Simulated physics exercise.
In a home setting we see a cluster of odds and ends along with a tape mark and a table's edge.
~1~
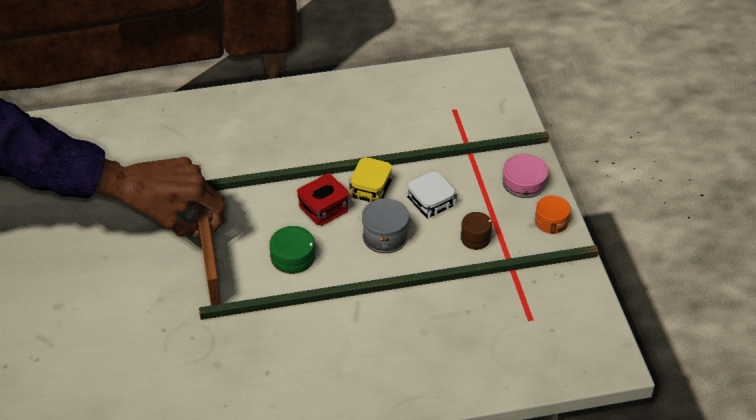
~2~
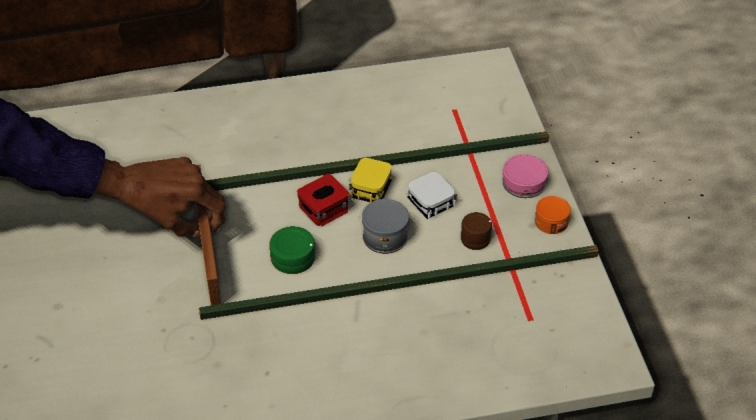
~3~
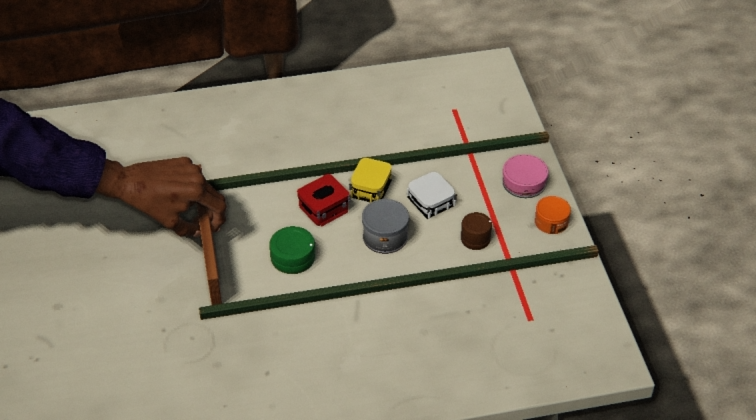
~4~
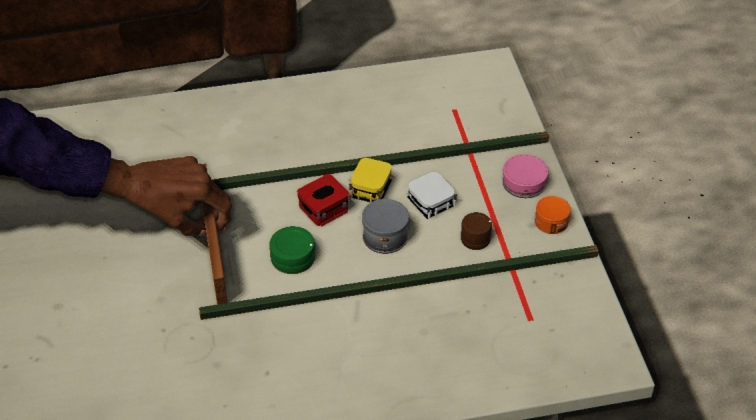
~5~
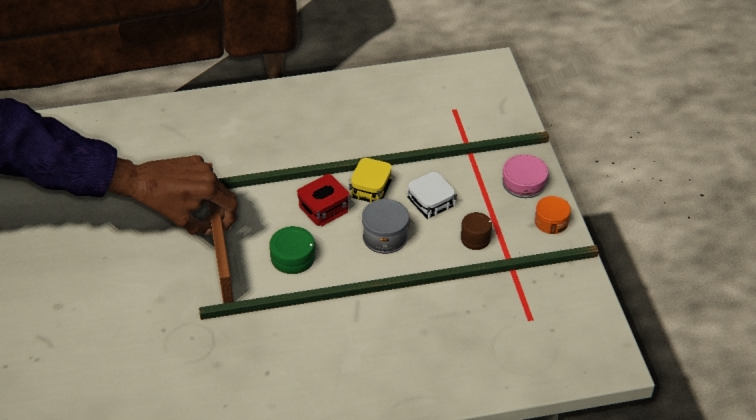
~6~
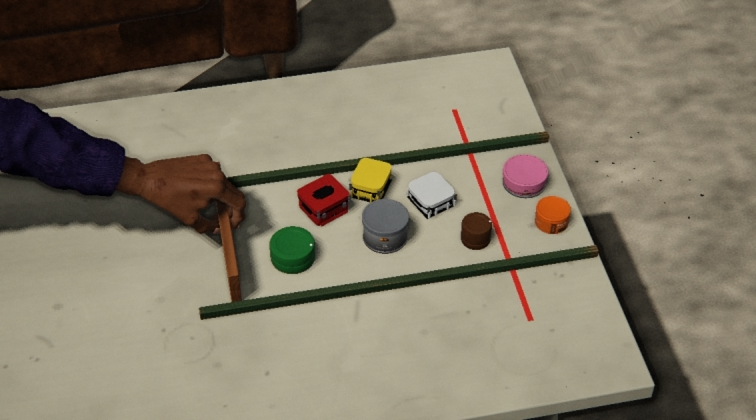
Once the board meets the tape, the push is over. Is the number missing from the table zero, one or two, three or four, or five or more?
It is one or two.
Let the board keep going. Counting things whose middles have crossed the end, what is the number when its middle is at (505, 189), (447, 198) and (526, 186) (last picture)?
First 2, next 0, last 4.
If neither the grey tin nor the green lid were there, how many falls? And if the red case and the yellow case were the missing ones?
Try one: 1; try two: 0.
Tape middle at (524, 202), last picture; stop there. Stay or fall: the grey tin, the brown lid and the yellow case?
Note: Grey tin drops down; brown lid remains; yellow case remains.
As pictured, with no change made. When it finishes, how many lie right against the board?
Number: 3.
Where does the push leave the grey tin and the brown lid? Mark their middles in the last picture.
The grey tin finishes at (552, 194); the brown lid finishes at (540, 239).
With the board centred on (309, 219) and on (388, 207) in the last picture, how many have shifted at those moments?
At that stage 2; at the next, 6.
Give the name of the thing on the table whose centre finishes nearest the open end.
That would be the orange tub, the foremost.
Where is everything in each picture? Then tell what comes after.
Orange tub (553, 215); pink pot (525, 176); brown lid (476, 231); board (206, 234); tape (490, 207), in the first frame.
Pink pot (525, 176); red case (324, 201), in the second frame.
Brown lid (476, 231); white case (431, 195), in the third frame.
Orange tub (553, 215); yellow case (371, 181), in the fourth frame.
Pink pot (525, 176); board (217, 232), in the fifth frame.
Orange tub (553, 215); pink pot (525, 176); brown lid (476, 231); board (225, 231); tape (490, 207), in the sixth frame.
A little later, none off yet; orange tub at rest near (553, 215); pink pot at rest near (525, 176); brown lid at rest near (476, 231).
When it is over, the number that fall off is one or two; down, pink pot.
